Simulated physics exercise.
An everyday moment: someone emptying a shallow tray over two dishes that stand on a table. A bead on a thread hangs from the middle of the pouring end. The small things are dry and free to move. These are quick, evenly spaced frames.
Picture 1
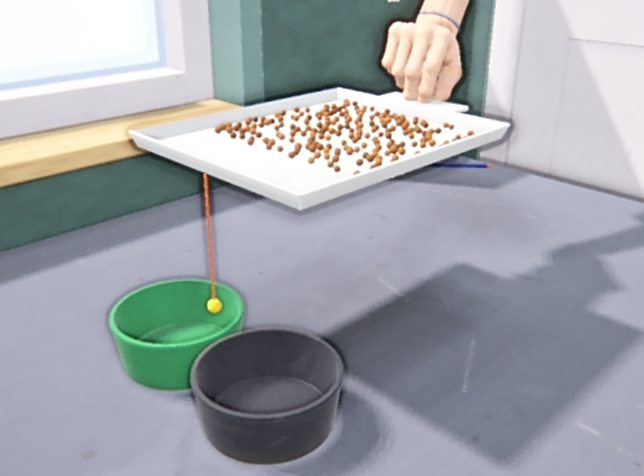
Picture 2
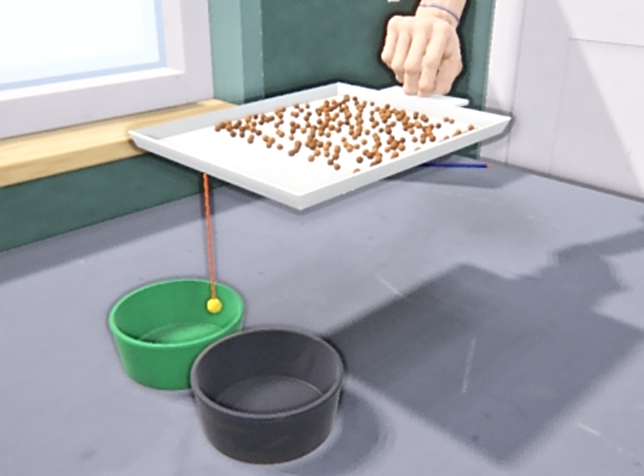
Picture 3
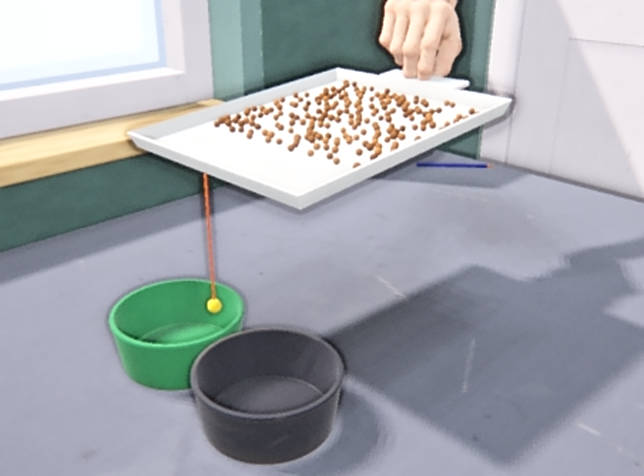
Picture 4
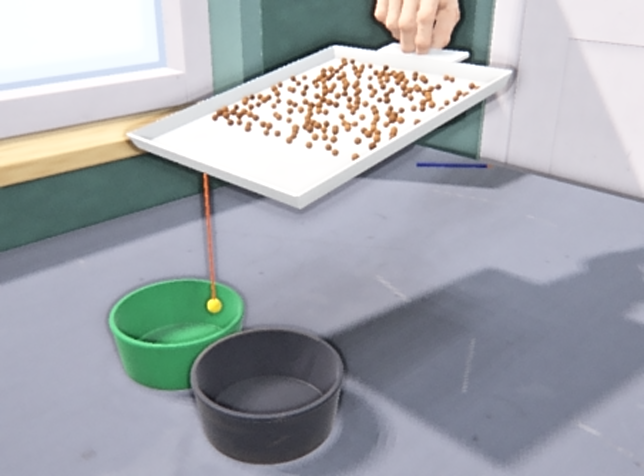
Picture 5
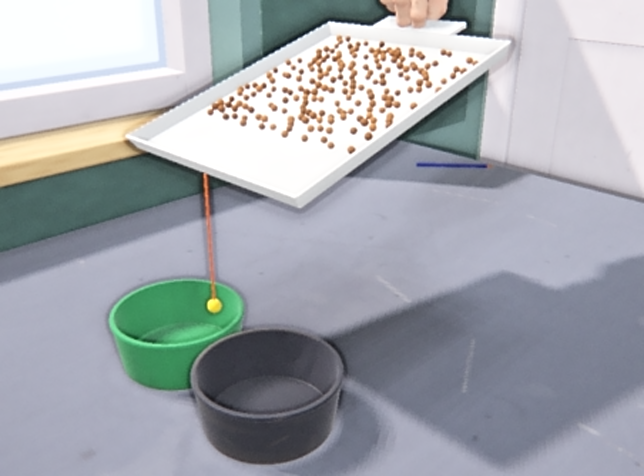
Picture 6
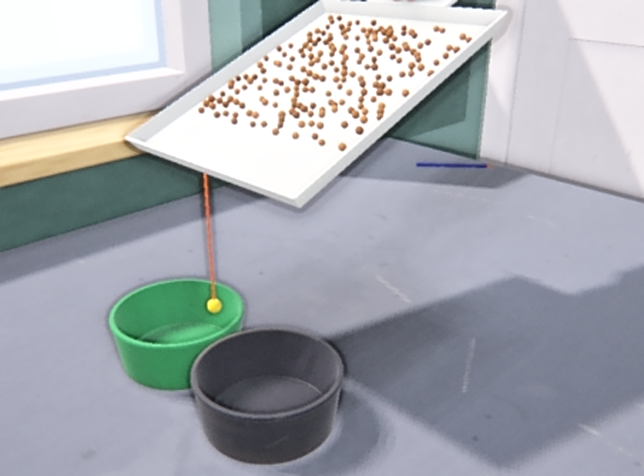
In this clip, a hand raises the far end of a white tray of small brown balls, tilting it steadily above a green dish and a dark grey dish, and the balls begin sliding slightly down the tray.
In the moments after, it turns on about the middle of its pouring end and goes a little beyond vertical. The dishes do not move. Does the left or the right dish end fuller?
Fuller: The left-hand dish.
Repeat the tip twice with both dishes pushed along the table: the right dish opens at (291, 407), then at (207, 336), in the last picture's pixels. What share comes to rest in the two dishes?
First some 50, then 50 per cent.
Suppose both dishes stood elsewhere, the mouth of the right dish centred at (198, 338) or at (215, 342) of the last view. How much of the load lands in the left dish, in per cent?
Near 20 % and 20 %.
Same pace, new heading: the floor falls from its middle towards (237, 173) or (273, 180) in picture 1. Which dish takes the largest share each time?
One: The right one. Two: The right-hand dish.
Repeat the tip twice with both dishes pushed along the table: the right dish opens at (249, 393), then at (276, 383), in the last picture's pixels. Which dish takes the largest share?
One: Left. Two: The dish on the left.
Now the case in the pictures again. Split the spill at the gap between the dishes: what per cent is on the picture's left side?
Near 100 %.
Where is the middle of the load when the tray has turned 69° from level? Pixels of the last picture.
At about (154, 241).
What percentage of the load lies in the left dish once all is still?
Some 40 per cent.
Just after the last frame, tray tipped steeply; roughly a third on the tray; about a tenth in the right dish; about a tenth in the left dish; about a tenth outside both; roughly half in the air.
A moment on, tray tipped past a quarter turn; roughly a quarter in the right dish; roughly a third in the left dish; roughly a third outside both; just a few in the air.
Further on, tray tipped past a quarter turn; roughly a quarter in the right dish; roughly a third in the left dish; roughly half outside both.
When it is over, tray tipped past a quarter turn; roughly a quarter in the right dish; roughly a third in the left dish; roughly half outside both.
